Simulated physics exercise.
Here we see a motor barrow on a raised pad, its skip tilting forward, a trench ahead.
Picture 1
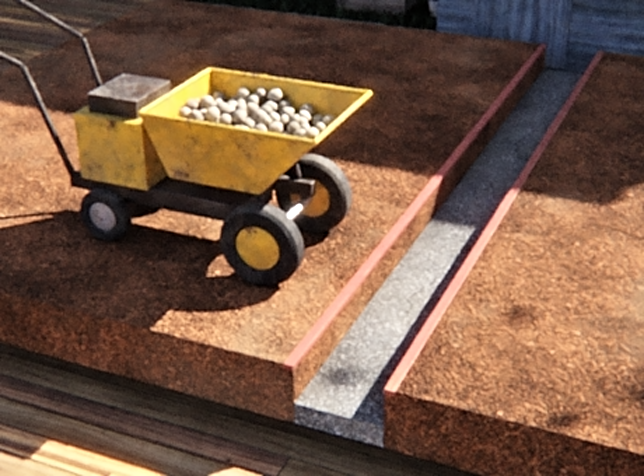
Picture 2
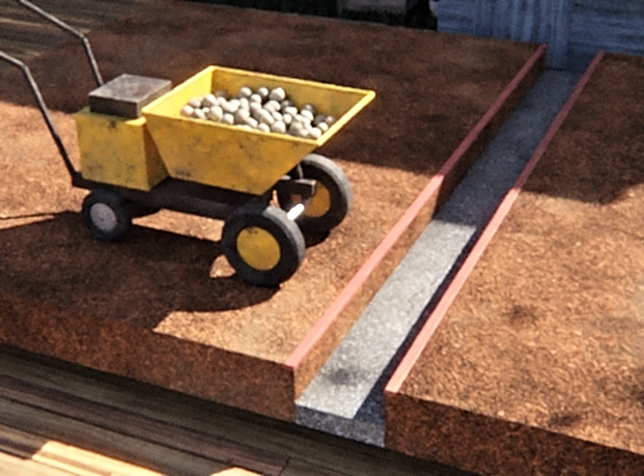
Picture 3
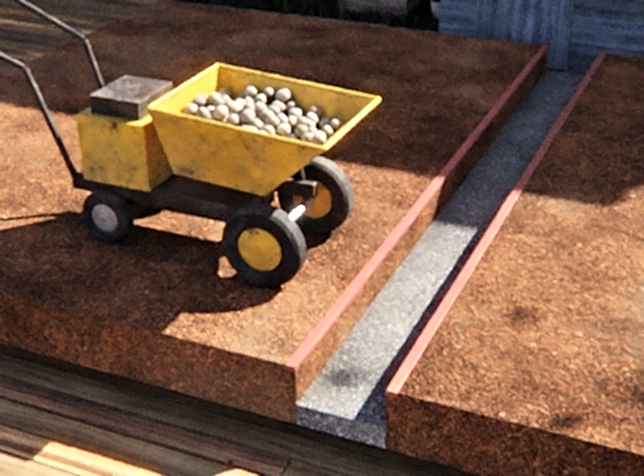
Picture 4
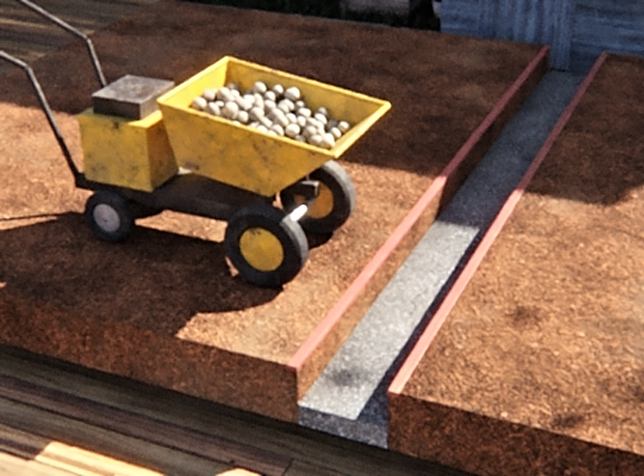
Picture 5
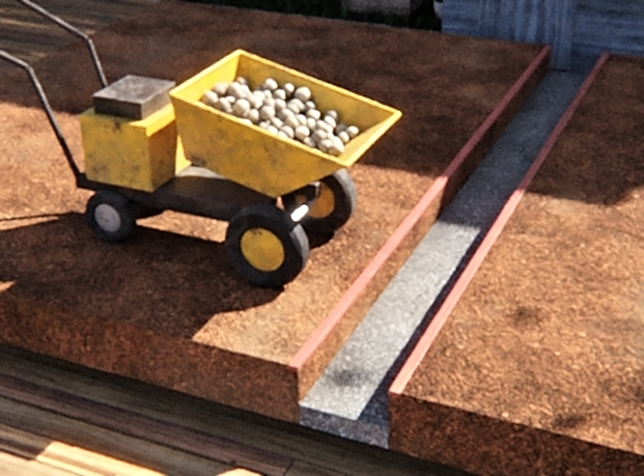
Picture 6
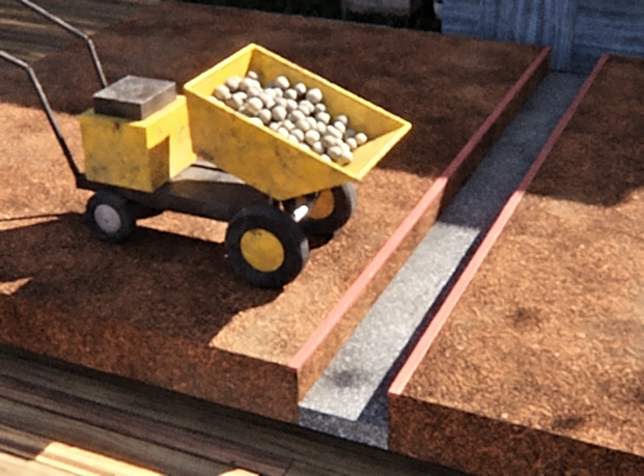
On a raised brown pad beside wooden planks, a yellow motor barrow loaded with rounded pebbles stands facing a narrow, grey-floored trench edged in red. Its skip starts out level, then gradually tilts forward to the right, the back rising and the lip dipping, while the pebbles stay heaped inside.
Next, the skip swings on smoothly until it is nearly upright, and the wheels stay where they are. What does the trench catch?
The trench will most likely get the bulk of it.
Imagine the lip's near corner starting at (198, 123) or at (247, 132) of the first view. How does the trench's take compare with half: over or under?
A minority at the first place, then a majority at the second.
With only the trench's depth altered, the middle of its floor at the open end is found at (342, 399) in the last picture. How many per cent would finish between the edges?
I'd put it at about 40 in a hundred.
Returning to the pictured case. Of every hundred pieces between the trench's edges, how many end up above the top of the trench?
Estimate: Around 5 %.
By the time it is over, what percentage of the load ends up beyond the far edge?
Close to 15 in a hundred.
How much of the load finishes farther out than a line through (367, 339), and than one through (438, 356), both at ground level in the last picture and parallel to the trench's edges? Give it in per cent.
First roughly 70 percent, then 10 percent.
Soon, skip tipped steeply; all in the skip.
A while on, skip tipped right over; about two thirds in the skip; about a third in or heaped over the trench; a small part beyond it.
Towards the end, skip tipped right over; about a quarter in the skip; about two thirds in or heaped over the trench; about a quarter beyond it.
Finally, skip tipped right over; a small part in the skip; about two thirds in or heaped over the trench; about a quarter beyond it.
